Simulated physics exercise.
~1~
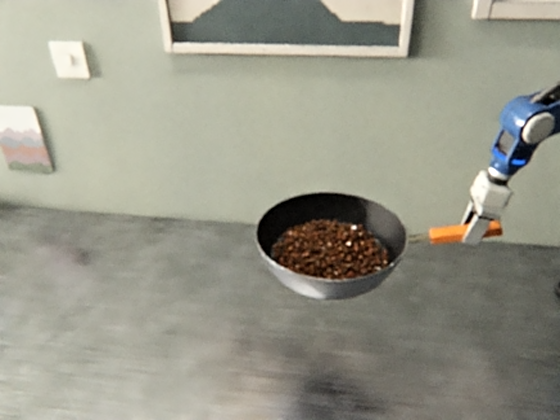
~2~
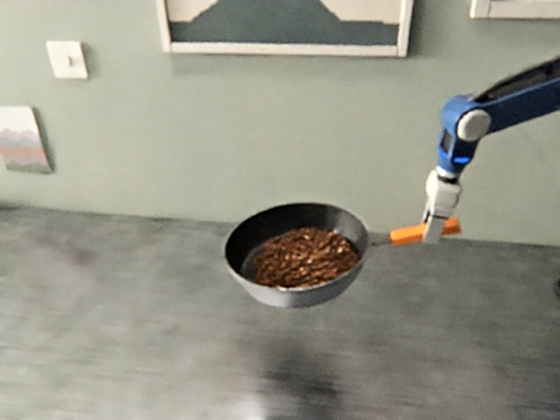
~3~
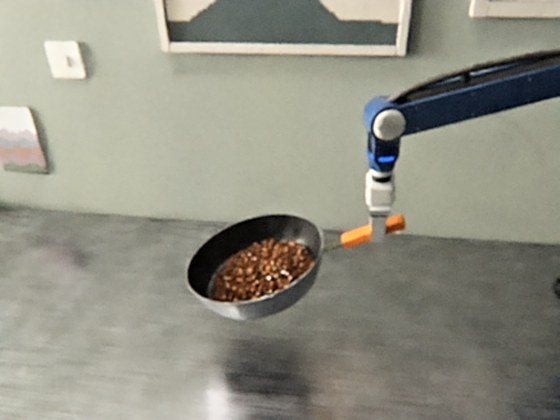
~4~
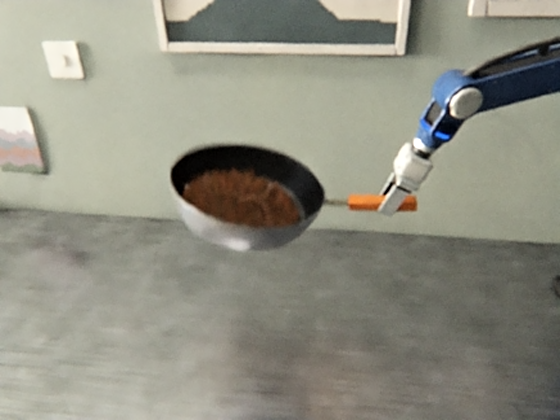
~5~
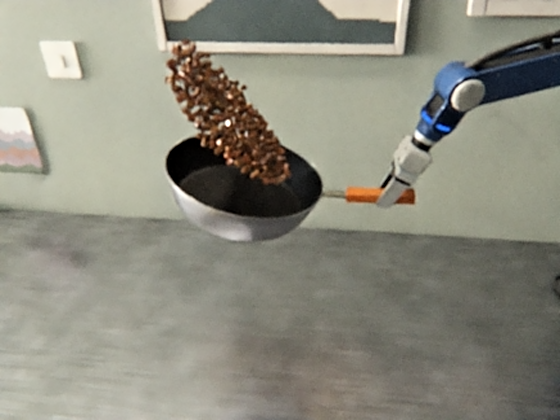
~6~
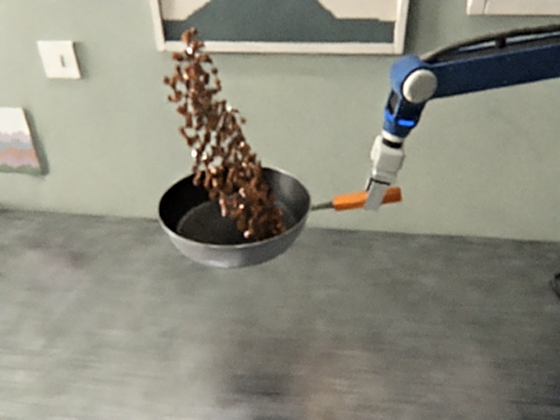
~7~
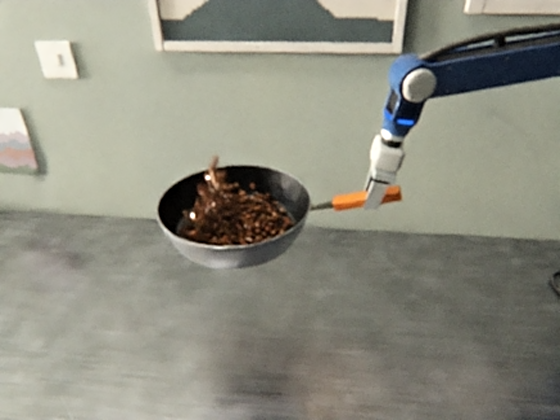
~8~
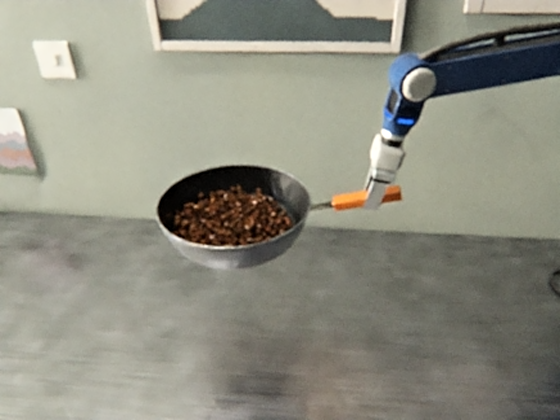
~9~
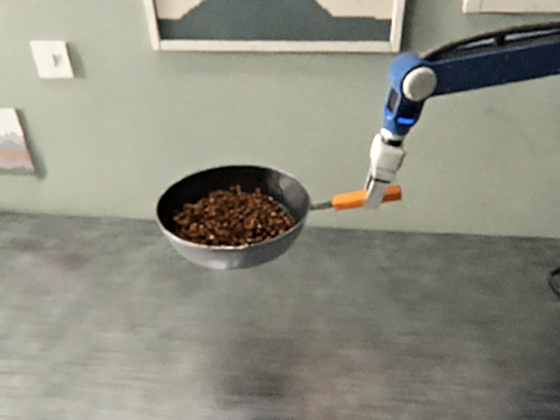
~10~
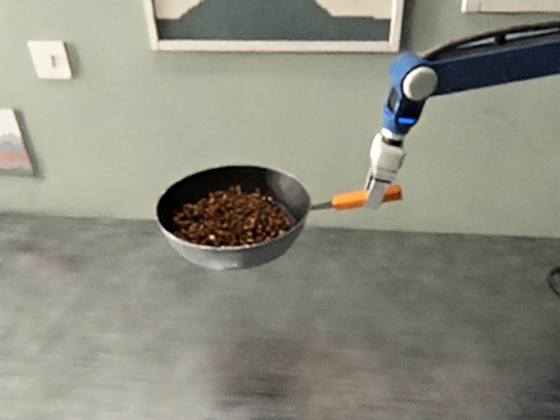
To begin with, a blue and white robot arm grips the orange handle of a dark frying pan heaped with small brown pellets, held above a grey surface before a pale green wall. The arm carries the pan to the left and slightly down, and the pan starts to lean. It then jerks the pan upward, and the pellets fly out in a tall, slanting column. As the pan lowers a little and levels out, the pellets drop back into it. They settle into a loose heap, and the pan hangs still with no spill visible.
